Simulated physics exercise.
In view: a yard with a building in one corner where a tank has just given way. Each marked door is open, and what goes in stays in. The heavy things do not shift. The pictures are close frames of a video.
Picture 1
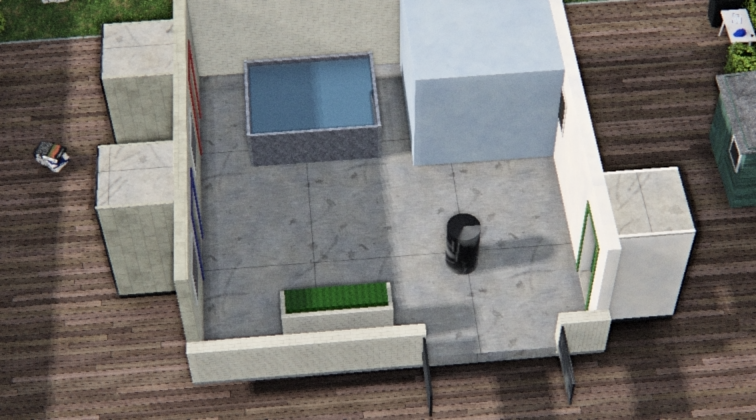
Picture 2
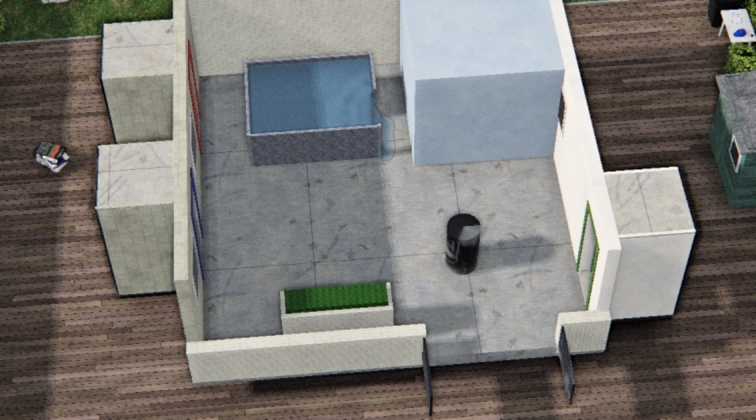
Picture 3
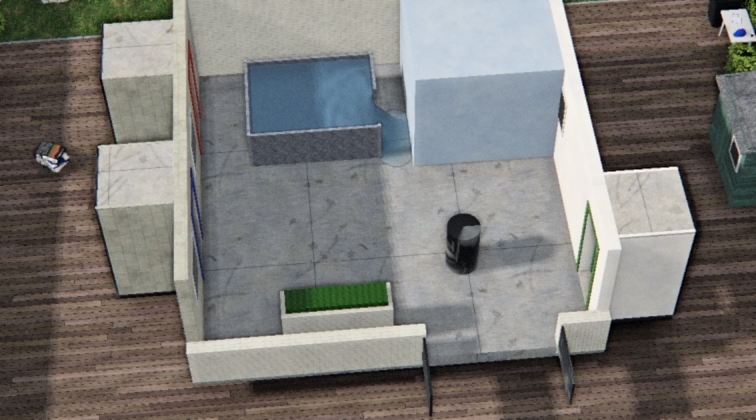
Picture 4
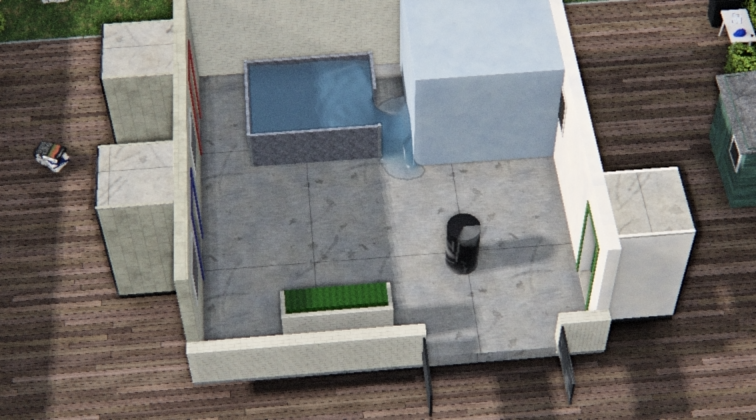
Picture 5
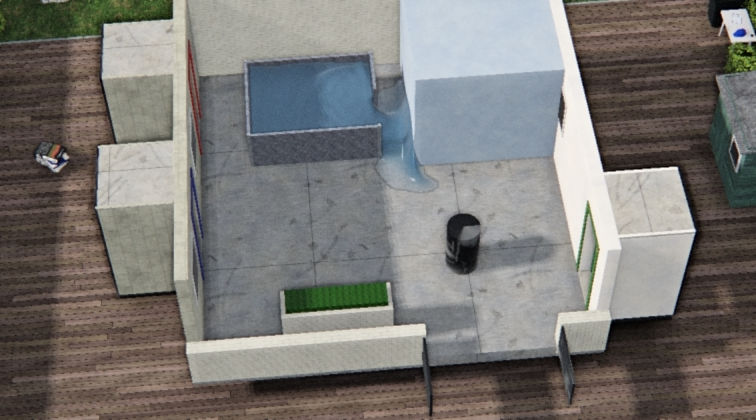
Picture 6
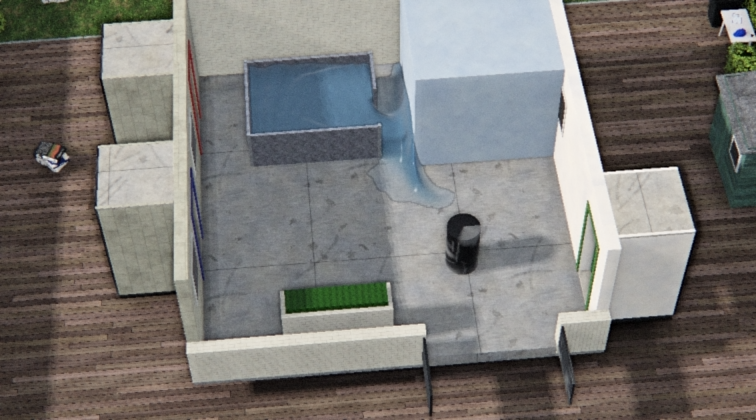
Water poured out of the right side of an open tank in a walled yard, ran to the pale block beside it, then spread forward across the grey floor toward the viewer.
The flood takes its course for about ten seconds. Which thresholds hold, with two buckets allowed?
In the end: The green door lets in a lot; the red door admits no more than that; the blue door lets in a lot.
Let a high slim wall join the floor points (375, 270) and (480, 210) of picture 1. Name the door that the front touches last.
I say the green door.
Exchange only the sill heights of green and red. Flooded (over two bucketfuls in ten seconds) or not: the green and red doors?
Then: Green door keeps below it, red door lets more in.
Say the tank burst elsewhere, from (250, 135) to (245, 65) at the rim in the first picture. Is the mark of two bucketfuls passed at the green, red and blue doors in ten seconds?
My reading: Green lets more in; red floods; blue goes over.
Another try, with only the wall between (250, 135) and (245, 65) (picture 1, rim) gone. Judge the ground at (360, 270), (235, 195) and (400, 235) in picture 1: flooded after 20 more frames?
In that order: Under water, under water, not flooded.
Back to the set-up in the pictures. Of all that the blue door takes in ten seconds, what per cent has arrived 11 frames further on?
Close to 0 %.
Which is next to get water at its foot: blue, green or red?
The one in green.
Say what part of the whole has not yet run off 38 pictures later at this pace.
About 90 per cent.
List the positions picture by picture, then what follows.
The first picture shows the open tank at (311, 96) is whole and still.
In the second picture, the front is at (383, 160), out from the gap at (376, 126).
In the third picture, water pours out at (376, 128) and has run to (406, 114).
In the fourth picture, water pours out at (376, 129) and has run to (420, 173).
In the fifth picture, the front is at (431, 188), out from the gap at (376, 129).
In the sixth picture, water pours out at (376, 128) and has run to (445, 203).
A moment on, water covers 25 % of the floor; the green door not reached, the red door not reached, the blue door not reached.
Next, water covers 50 % of the floor; the green door not reached, the red door not reached, the blue door not reached.
Then, water covers 70 % of the floor; the green door over two buckets in, the red door wet at the sill, nothing in, the blue door not reached.
Later, water covers 90 % of the floor; the green door over two buckets in, the red door wet at the sill, nothing in, the blue door over two buckets in.
In the end, water covers 95 % of the floor; the green door over two buckets in, the red door wet at the sill, nothing in, the blue door far over two buckets in.
